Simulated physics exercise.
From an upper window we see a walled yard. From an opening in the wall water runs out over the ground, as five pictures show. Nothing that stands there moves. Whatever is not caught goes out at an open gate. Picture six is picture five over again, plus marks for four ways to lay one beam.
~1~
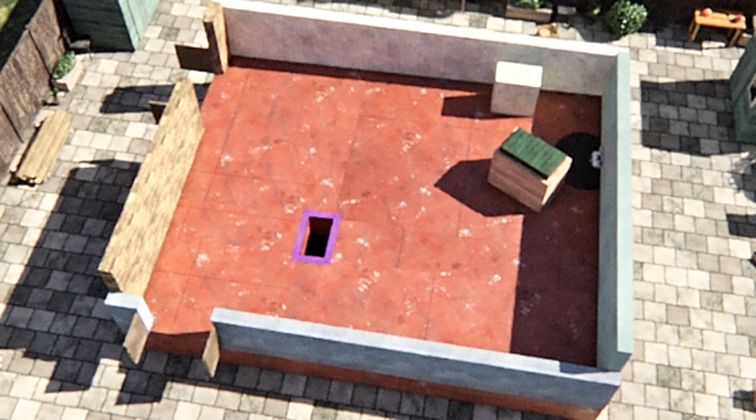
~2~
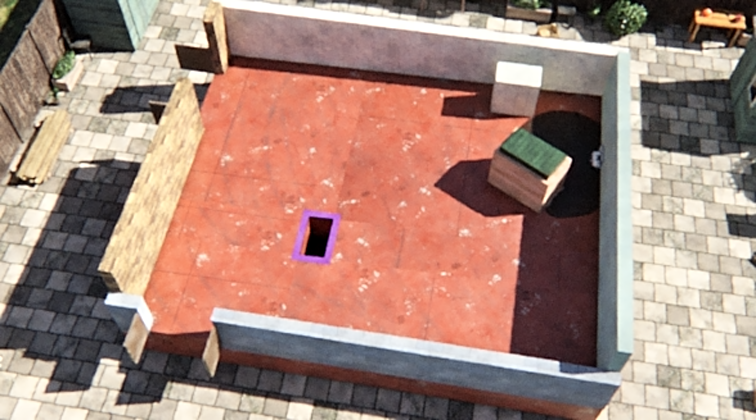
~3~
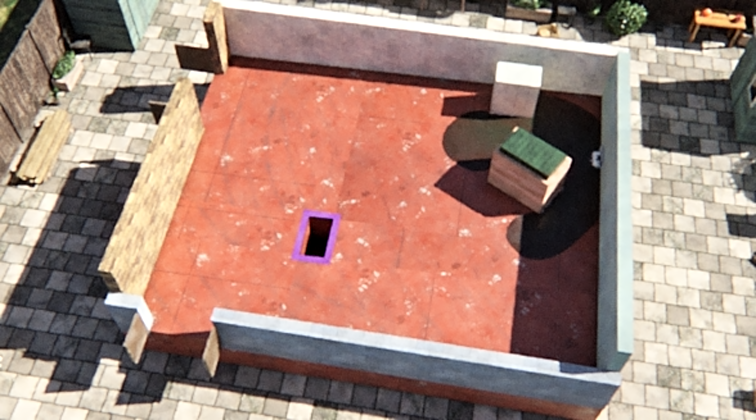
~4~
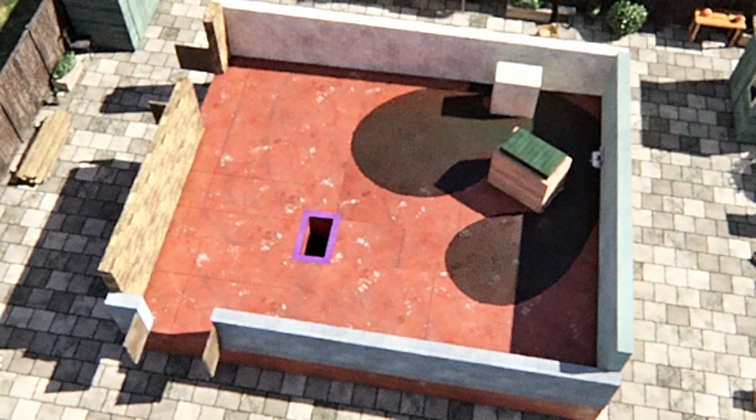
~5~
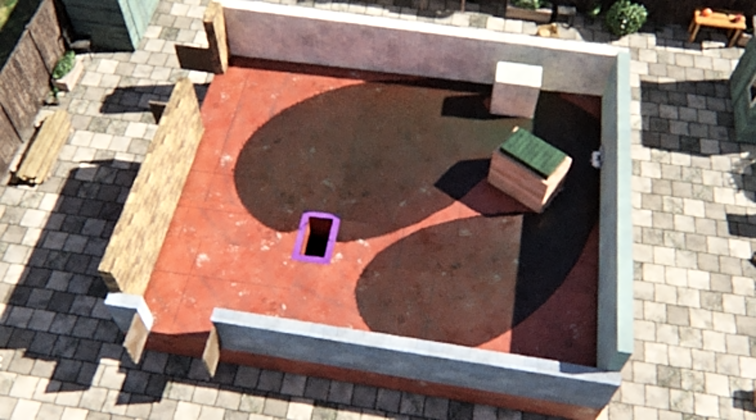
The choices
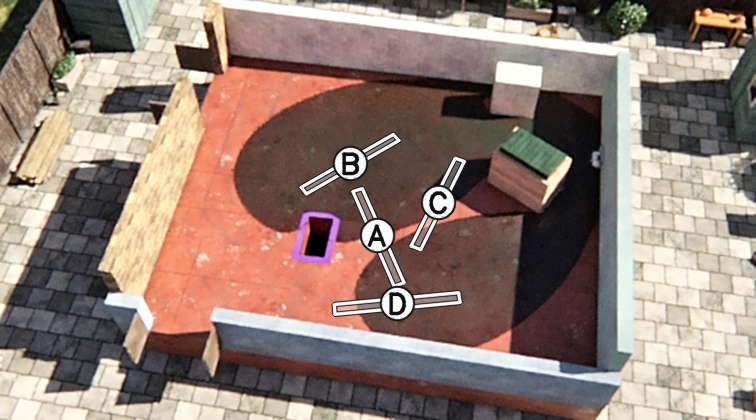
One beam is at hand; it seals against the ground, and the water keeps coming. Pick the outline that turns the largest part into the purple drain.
B.
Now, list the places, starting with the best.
Best to worst: B, D, C, A.
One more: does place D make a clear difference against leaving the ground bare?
No, hardly at all.
In white, A from (357, 190) to (399, 284); B from (303, 190) to (396, 137); C from (415, 247) to (459, 159); D from (334, 309) to (459, 297).
If A is chosen, next to none of the stream goes into the purple drain, about 99 % out by the gates.
If B is chosen, about 19 % of the stream goes into the purple drain, about 80 % out by the gates.
If C is chosen, about 8 % of the stream goes into the purple drain, about 92 % out by the gates.
If D is chosen, about 13 % of the stream goes into the purple drain, about 87 % out by the gates.
